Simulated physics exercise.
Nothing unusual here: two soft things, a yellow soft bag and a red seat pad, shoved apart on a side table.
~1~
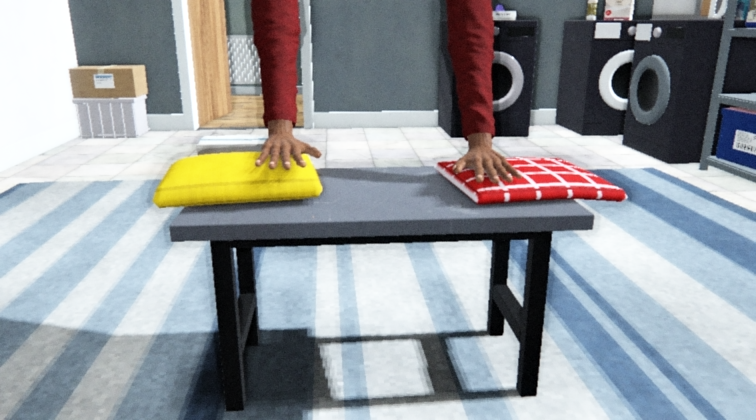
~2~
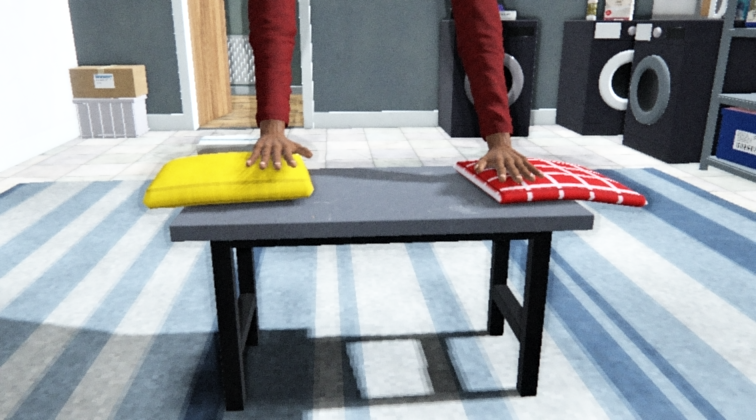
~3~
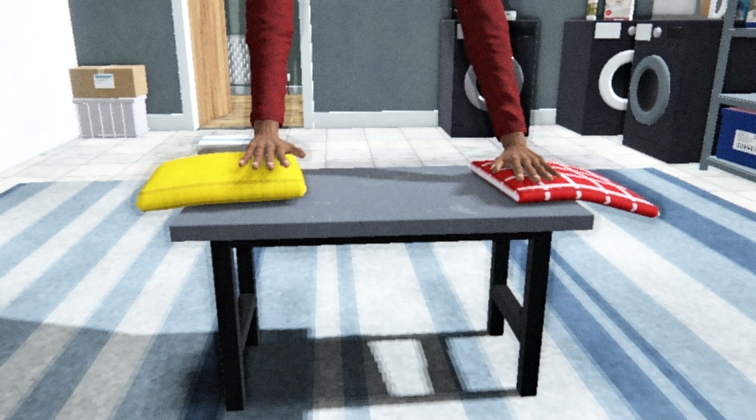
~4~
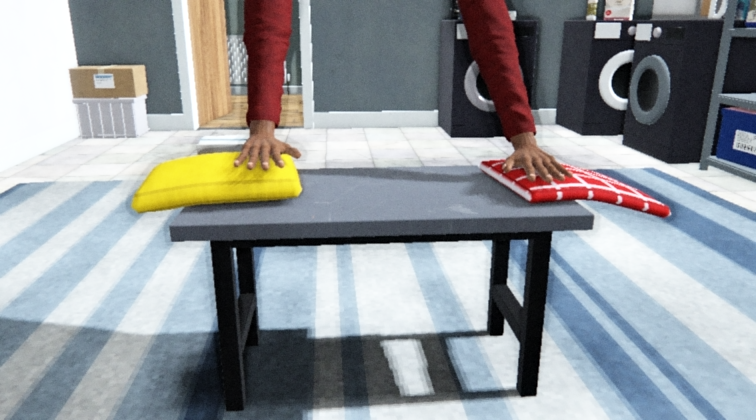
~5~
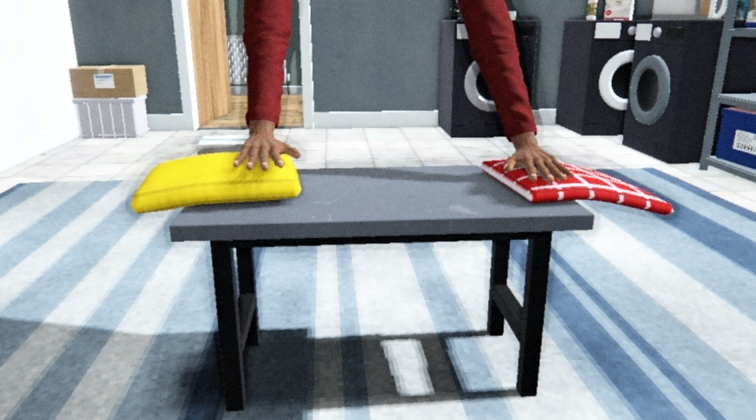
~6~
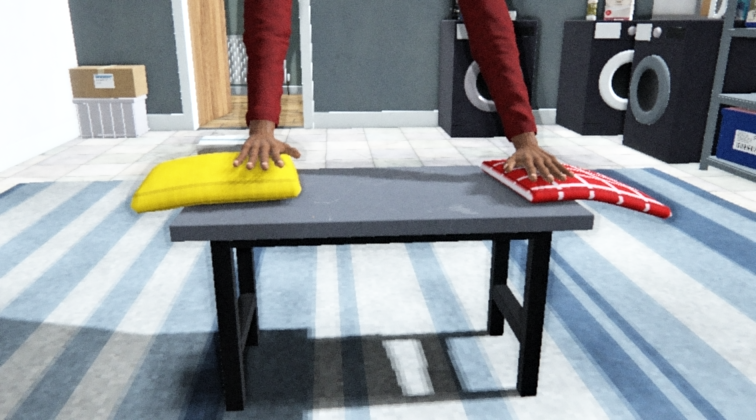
A yellow cushion and a red checked one slid apart on a gray table as two hands pushed them outward, the red one drooping over the right edge and the yellow slightly past the left.
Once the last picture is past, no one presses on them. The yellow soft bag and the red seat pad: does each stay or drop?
Yellow soft bag: Stays; red seat pad: Drops.
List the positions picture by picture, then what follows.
The first picture shows soft bag tip (163, 192); seat pad tip (604, 187).
The second picture shows soft bag tip (153, 193); seat pad tip (623, 193).
The third picture shows soft bag tip (146, 196); seat pad tip (635, 202).
The fourth picture shows soft bag tip (142, 197); seat pad tip (646, 203).
The fifth picture shows soft bag tip (142, 198); seat pad tip (648, 201).
The sixth picture shows soft bag tip (142, 197), about a third past the edge; seat pad tip (647, 204), well over half past the edge.
Then, 0.34 s past the final frame, soft bag unmoved; seat pad falling near (572, 213).
Then, 0.62 s past the final frame, soft bag unmoved; seat pad on the floor near (581, 348).
When it is over, soft bag unmoved; seat pad on the floor near (585, 348). The yellow soft bag remains on top and the red seat pad goes down.
